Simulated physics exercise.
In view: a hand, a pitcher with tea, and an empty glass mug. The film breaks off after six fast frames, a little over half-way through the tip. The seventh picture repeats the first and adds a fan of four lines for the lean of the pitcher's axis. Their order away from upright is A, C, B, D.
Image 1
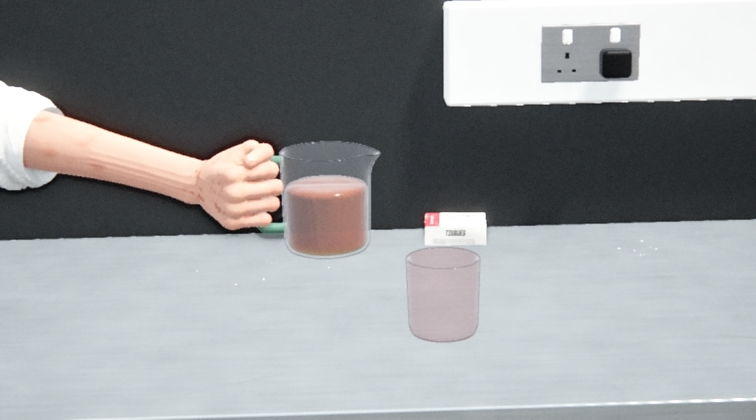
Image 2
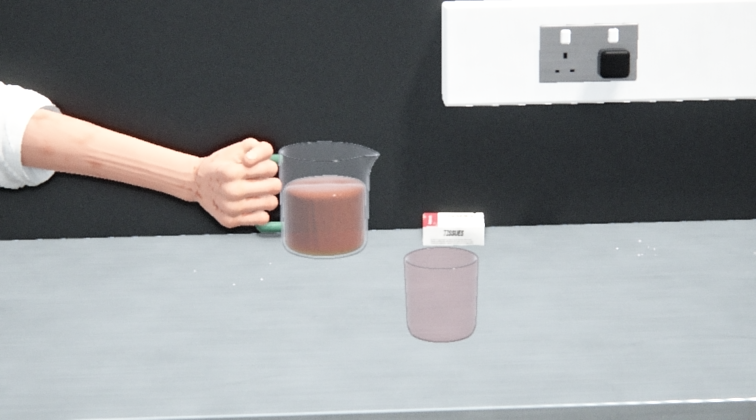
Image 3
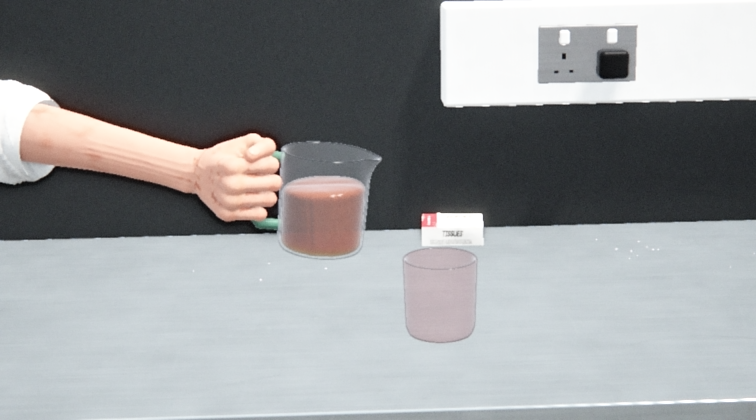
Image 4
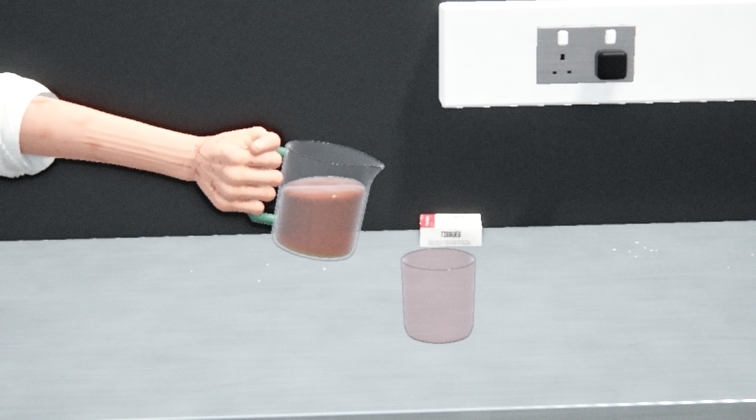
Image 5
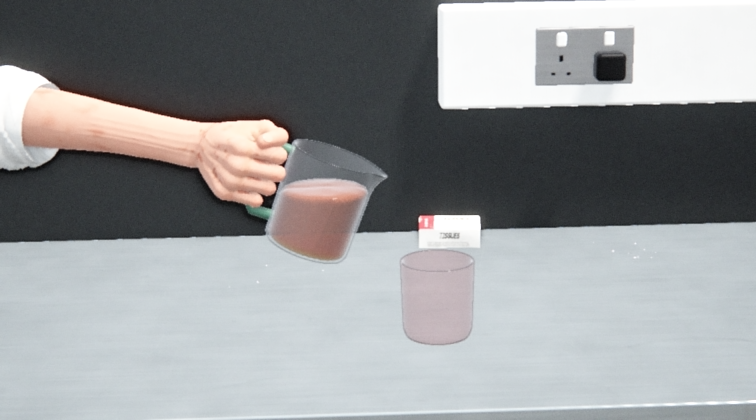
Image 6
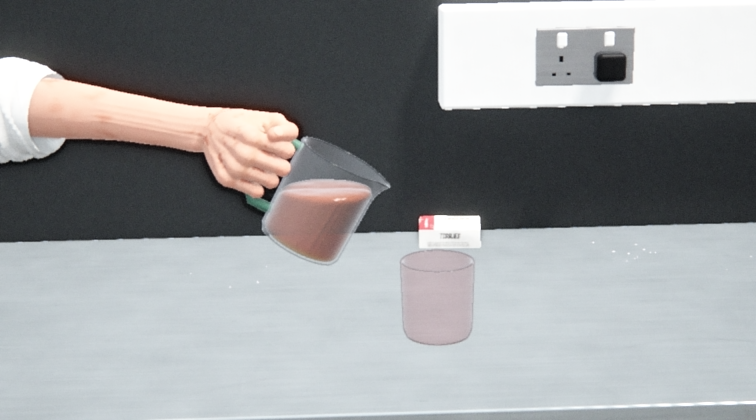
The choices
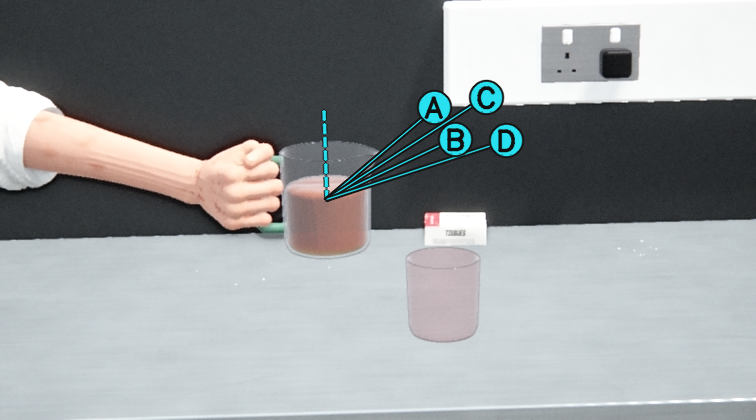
On a grey counter against a dark wall, a hand held a clear pitcher of reddish-brown tea upright, then gradually tilted it rightward near an empty glass, with nothing leaving the lip.
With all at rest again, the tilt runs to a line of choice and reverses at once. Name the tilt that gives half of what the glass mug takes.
Best: B.
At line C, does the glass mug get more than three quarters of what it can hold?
No.
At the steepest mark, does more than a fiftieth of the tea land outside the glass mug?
No.
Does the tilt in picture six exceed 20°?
Yes.
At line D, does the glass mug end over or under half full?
Over.
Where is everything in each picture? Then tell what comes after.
Upright, lip at (378, 153); rim of the glass mug round (443, 257); nothing has left yet, in the first picture.
Upright, lip at (377, 154); nothing has left yet, in the second picture.
Tipped about 6°, lip at (379, 158); nothing has left yet, in the third picture.
Tipped about 12°, lip at (382, 166); nothing has left yet, in the fourth picture.
Tipped about 20°, lip at (385, 175); nothing has left yet, in the fifth picture.
Tipped about 29°, lip at (389, 185); nothing has left yet, in the sixth picture.
In cyan, A at (421, 119); B at (439, 145); C at (471, 106); D at (490, 145).
With A, the glass mug ends with about 16 % of what it can hold.
With B, the glass mug ends with about 51 % of what it can hold.
With C, the glass mug ends with about 33 % of what it can hold.
With D, the glass mug ends with about 70 % of what it can hold.
